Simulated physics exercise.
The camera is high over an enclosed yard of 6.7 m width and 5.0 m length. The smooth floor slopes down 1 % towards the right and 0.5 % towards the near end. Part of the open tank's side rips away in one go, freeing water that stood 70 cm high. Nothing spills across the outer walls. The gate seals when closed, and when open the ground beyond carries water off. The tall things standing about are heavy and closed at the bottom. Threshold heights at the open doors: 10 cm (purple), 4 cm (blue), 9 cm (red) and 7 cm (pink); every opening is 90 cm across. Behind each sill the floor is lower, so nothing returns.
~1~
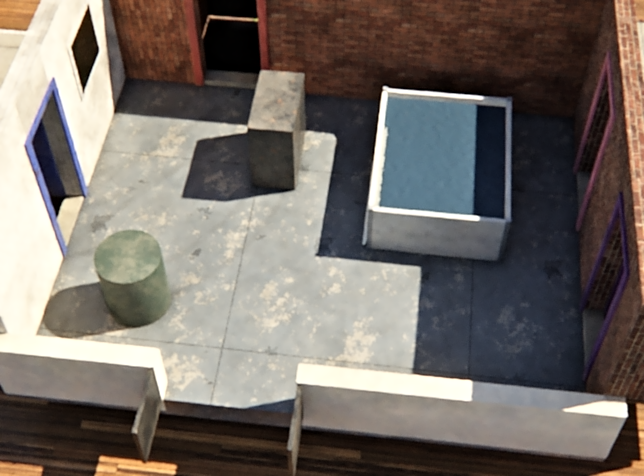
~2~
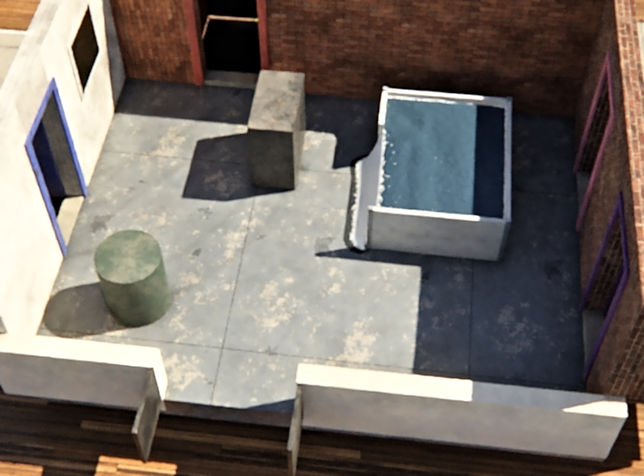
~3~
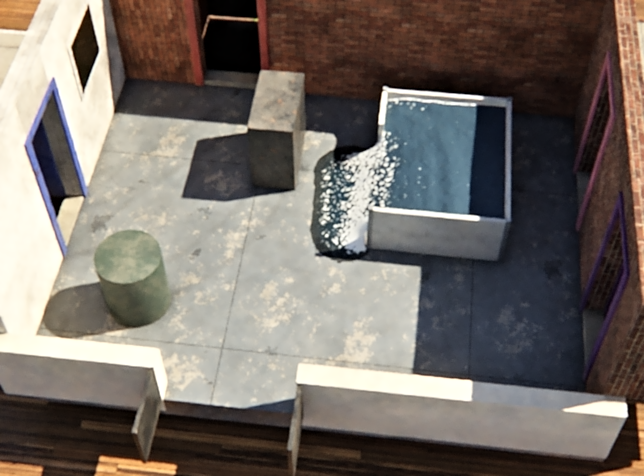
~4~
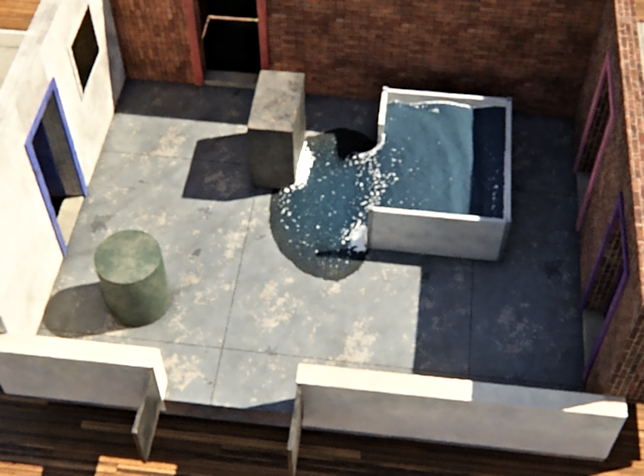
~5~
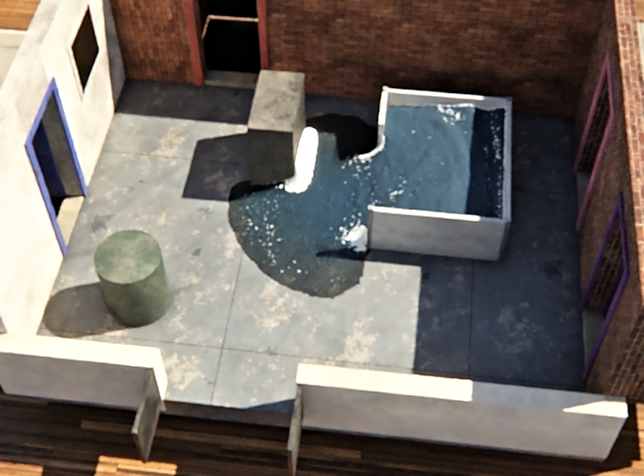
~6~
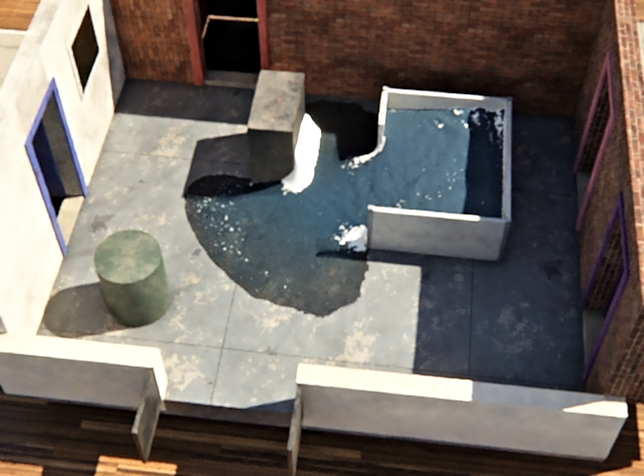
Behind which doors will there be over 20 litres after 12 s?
Within that time: At the purple door it does not reach the limit; at the blue door it goes over the limit; at the red door it does not reach the limit; at the pink door it stays under the limit.
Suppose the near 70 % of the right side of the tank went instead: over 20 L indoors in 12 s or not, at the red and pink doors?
Then: Red under, pink above.
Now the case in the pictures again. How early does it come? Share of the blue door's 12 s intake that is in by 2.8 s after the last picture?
Some 60 per cent by then.
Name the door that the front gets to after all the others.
Last comes the purple one.
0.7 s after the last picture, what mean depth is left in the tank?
Roughly 39 cm on average.
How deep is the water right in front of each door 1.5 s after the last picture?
Depths in cm: Purple 0, blue 17, red 5, pink 0.
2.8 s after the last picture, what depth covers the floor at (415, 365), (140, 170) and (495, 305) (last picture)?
About 0, 5 and 0 cm.
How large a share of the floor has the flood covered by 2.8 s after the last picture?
Near 65 per cent is wet.
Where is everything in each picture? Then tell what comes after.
In the first picture, the open tank at (443, 156) is whole and still, 70 cm deep.
In the second picture, water pours out at (377, 189) and has run 0.8 m, to (358, 247); typically 10 cm deep outside, 70 cm at the open tank's back.
In the third picture, water pours out at (377, 192) and has run 1.1 m, to (329, 251); typically 12 cm deep outside, 70 cm at the open tank's back.
In the fourth picture, the front is at (284, 247), 1.5 m from the gap at (377, 193); 2.5 m2 of floor is under water; 66 cm left at the back of the open tank.
In the fifth picture, the front is at (234, 202), 1.9 m from the gap at (377, 193); 3.7 m2 of floor is under water; 60 cm left at the back of the open tank.
In the sixth picture, water pours out at (377, 193) and has run 2.5 m, to (191, 198); typically 6 cm deep outside, 61 cm at the open tank's back.
Then, 0.7 s after the last picture water covers 35 % of the floor and is deepest (42 cm) near (313, 186); purple door not reached, blue door 8 cm at the sill, 9 L in, red door 3 cm at the sill, 0 L in, pink door not reached.
Then, 1.5 s after the last picture water covers 55 % of the floor and is deepest (30 cm) near (64, 258); purple door not reached, blue door 17 cm at the sill, 88 L in, red door 5 cm at the sill, 0 L in, pink door not reached.
Then, 2.8 s after the last picture water covers 65 % of the floor and is deepest (23 cm) near (560, 125); purple door not reached, blue door 16 cm at the sill, 230 L in, red door 3 cm at the sill, 0 L in, pink door 3 cm at the sill, 0 L in.
Then, 6.3 s after the last picture water covers 85 % of the floor and is deepest (10 cm) near (586, 427); purple door 4 cm at the sill, 0 L in, blue door 8 cm at the sill, 365 L in, red door 7 cm at the sill, 0 L in, pink door 5 cm at the sill, 0 L in.
Then, 11.3 s after the last picture water covers 95 % of the floor and is deepest (12 cm) near (578, 254); purple door 7 cm at the sill, 0 L in, blue door 4 cm at the sill, 375 L in, red door 4 cm at the sill, 0 L in, pink door 4 cm at the sill, 0 L in.
